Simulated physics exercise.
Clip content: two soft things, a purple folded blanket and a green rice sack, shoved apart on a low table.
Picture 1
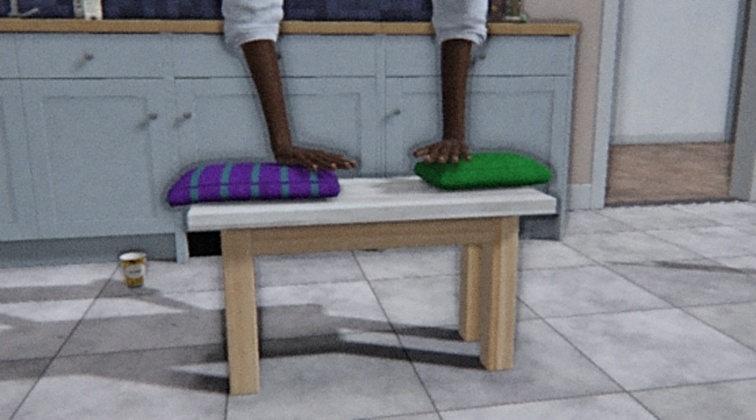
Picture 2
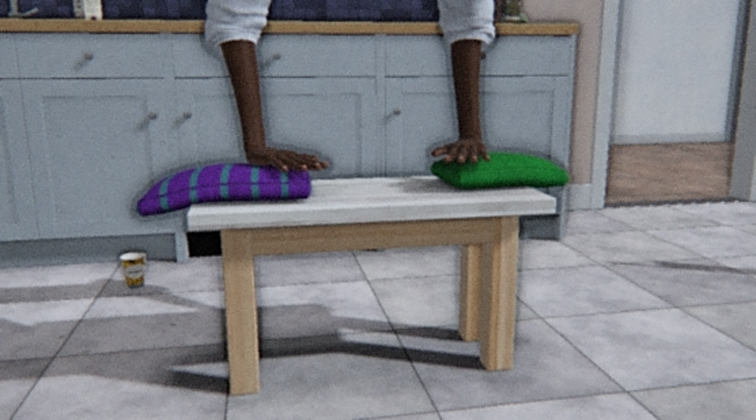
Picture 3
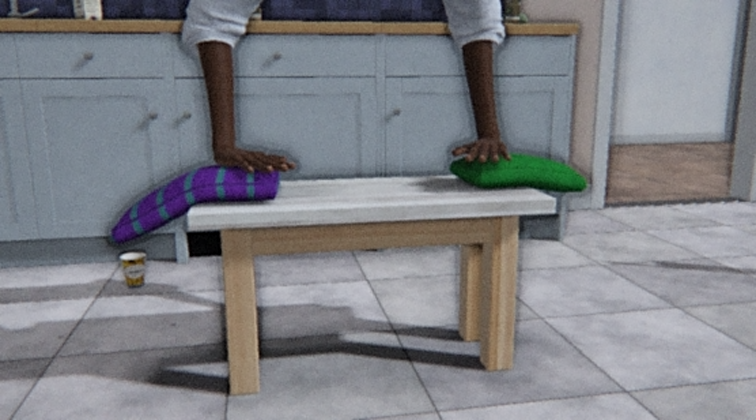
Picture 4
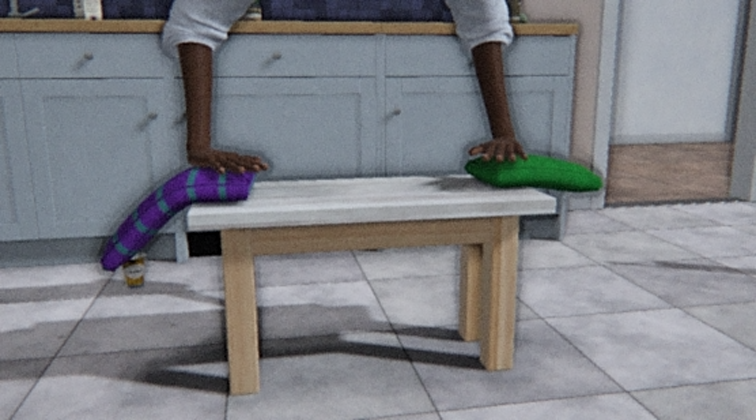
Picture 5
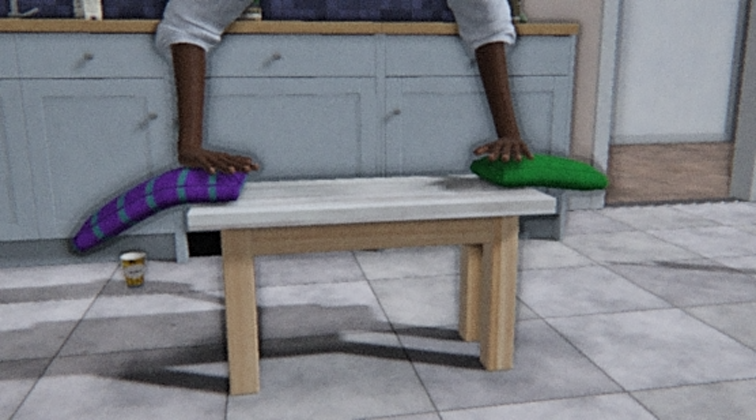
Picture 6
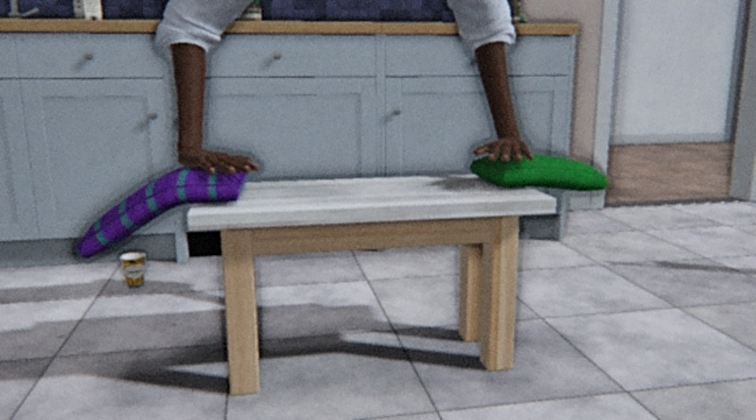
A purple striped folded blanket slid left and drooped over the edge of a low table, swaying slightly, as a person's hands pushed it and a green sack apart, the sack poking past the right edge.
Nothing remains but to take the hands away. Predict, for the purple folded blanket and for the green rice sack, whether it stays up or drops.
In order: The purple folded blanket ends up off it, the green rice sack ends up off it.
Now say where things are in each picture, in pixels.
The first frame shows folded blanket tip (175, 194); rice sack tip (538, 173).
The second frame shows folded blanket tip (147, 204); rice sack tip (555, 176).
The third frame shows folded blanket tip (123, 231); rice sack tip (573, 182).
The fourth frame shows folded blanket tip (115, 259); rice sack tip (588, 182).
The fifth frame shows folded blanket tip (87, 238); rice sack tip (594, 180).
The sixth frame shows folded blanket tip (91, 245), well over half past the edge; rice sack tip (594, 181), well over half past the edge.
Then, 0.30 s after the last picture, folded blanket falling near (155, 265); rice sack falling near (544, 213).
Then, 0.56 s after the last picture, folded blanket on the floor near (155, 332); rice sack on the floor near (580, 318).
At rest, folded blanket on the floor near (154, 367); rice sack on the floor near (613, 325). The purple folded blanket goes down and the green rice sack slumps off the end.
